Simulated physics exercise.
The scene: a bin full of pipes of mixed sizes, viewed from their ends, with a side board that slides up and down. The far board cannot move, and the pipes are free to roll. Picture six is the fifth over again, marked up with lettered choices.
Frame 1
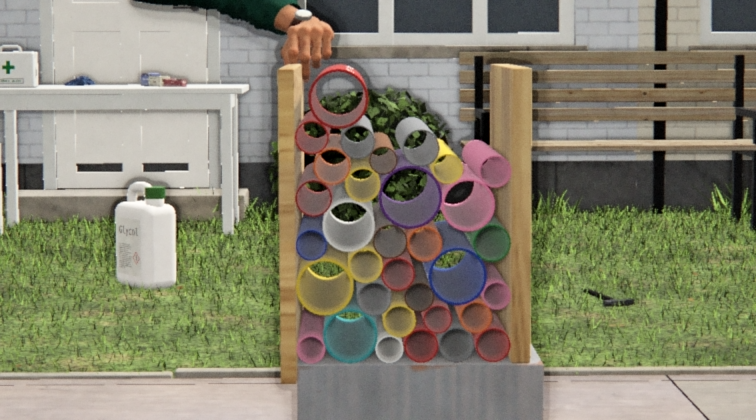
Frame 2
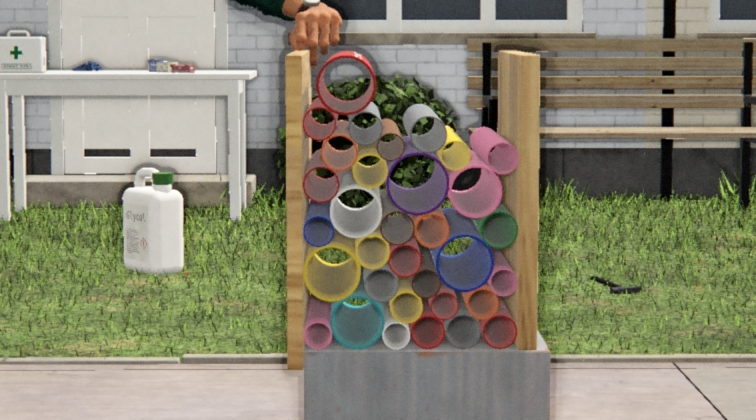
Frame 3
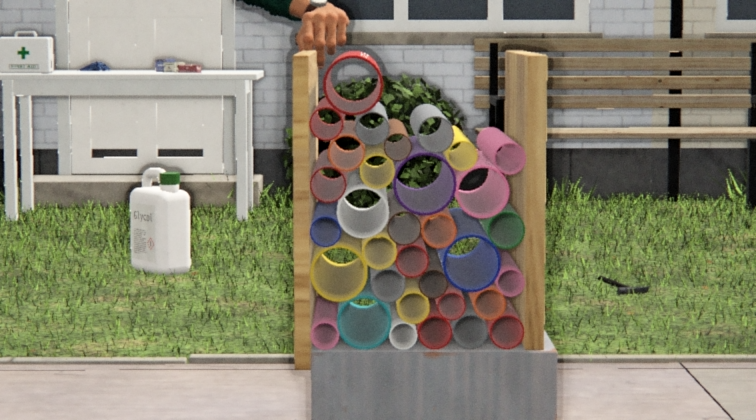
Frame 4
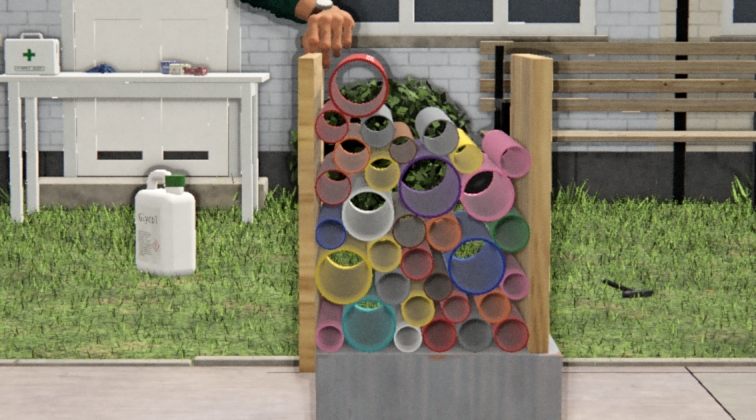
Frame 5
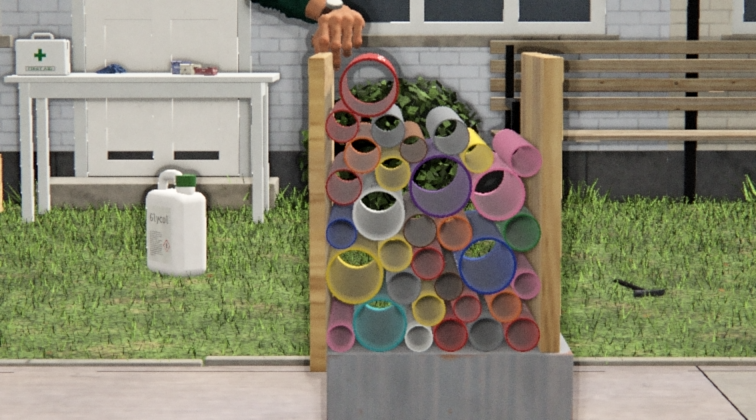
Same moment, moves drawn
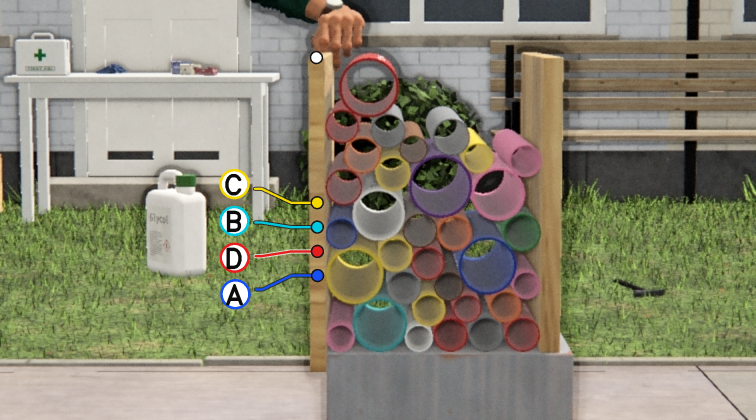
The view shifts slightly, so the whole scene edges up and to the right, then keeps drifting gently rightward. A hand stays at the top of the left wooden board, which does not slide, while the colourful mixed-size pipes keep their places in the bin in front of a leafy bush.
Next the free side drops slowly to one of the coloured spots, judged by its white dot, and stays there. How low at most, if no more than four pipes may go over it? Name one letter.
The last mark within the limit is C.
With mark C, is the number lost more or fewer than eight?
At C, fewer than eight.
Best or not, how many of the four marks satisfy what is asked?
One of them.
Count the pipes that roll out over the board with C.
With C, two.
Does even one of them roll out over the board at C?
At C: Yes.
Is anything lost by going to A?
At A: Yes.
On the marked copy, A at (318, 275); B at (318, 227); C at (317, 203); D at (318, 252); the white dot at (317, 57).
Following C. Soon after the start, top of the board (325, 122).
Later, top of the board (325, 195).
In the end, top of the board (326, 202), two out over the board.
As for the rest, A more than four out over the board; B five out over the board; D five out over the board.
